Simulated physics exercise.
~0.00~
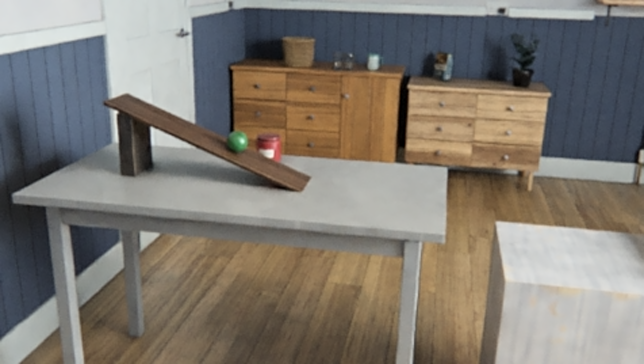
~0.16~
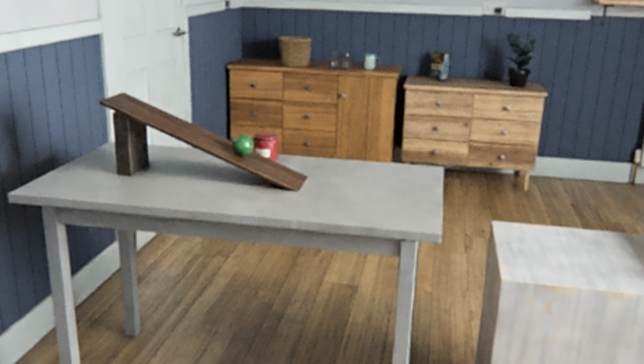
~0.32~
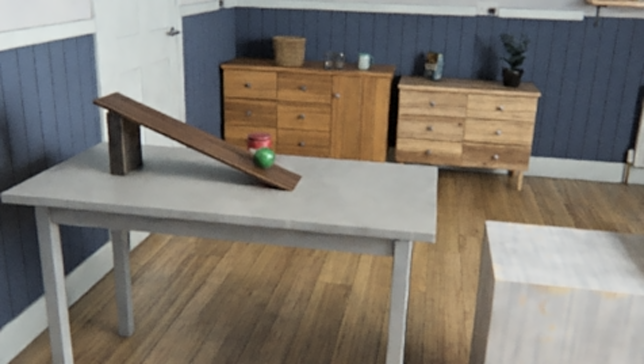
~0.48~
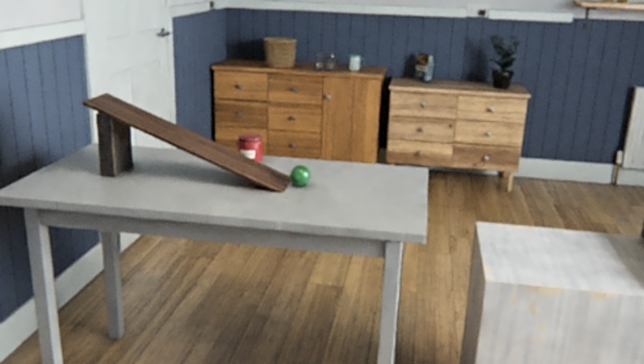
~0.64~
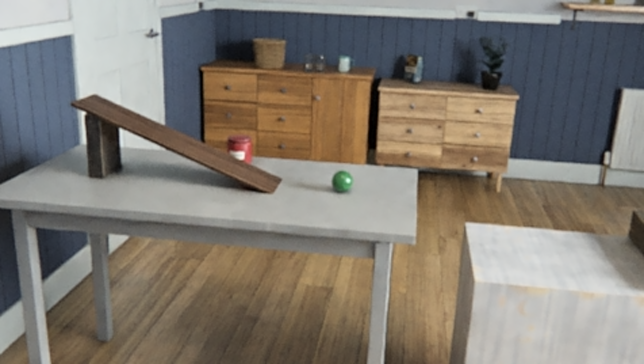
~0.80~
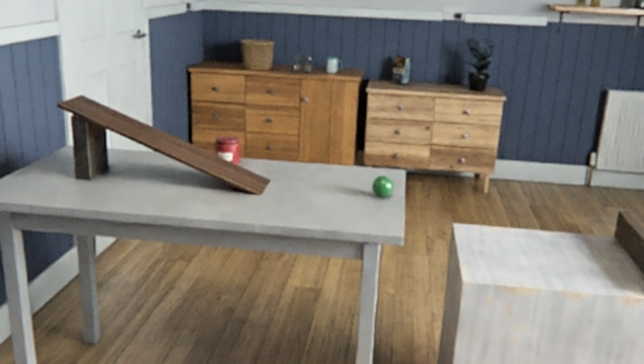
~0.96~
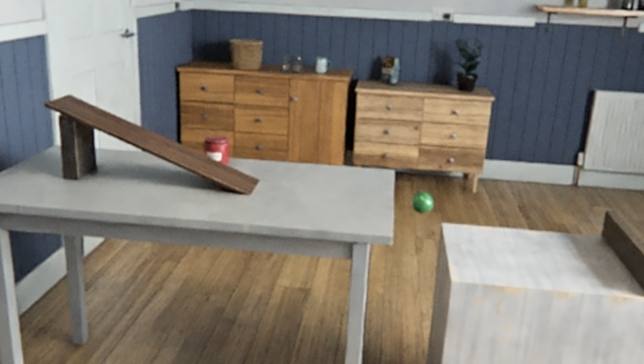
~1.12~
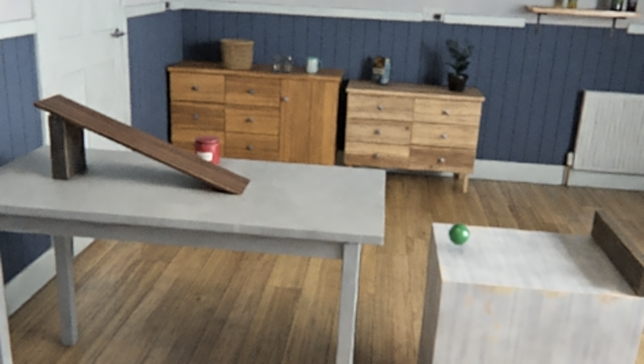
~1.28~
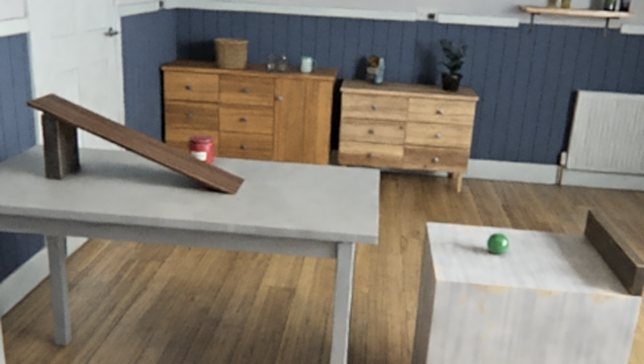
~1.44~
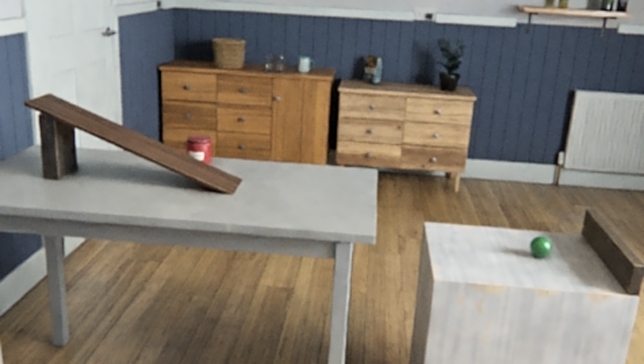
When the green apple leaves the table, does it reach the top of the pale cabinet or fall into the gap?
It reaches the top of the pale cabinet, clearing the gap and landing on the lower surface beyond it.
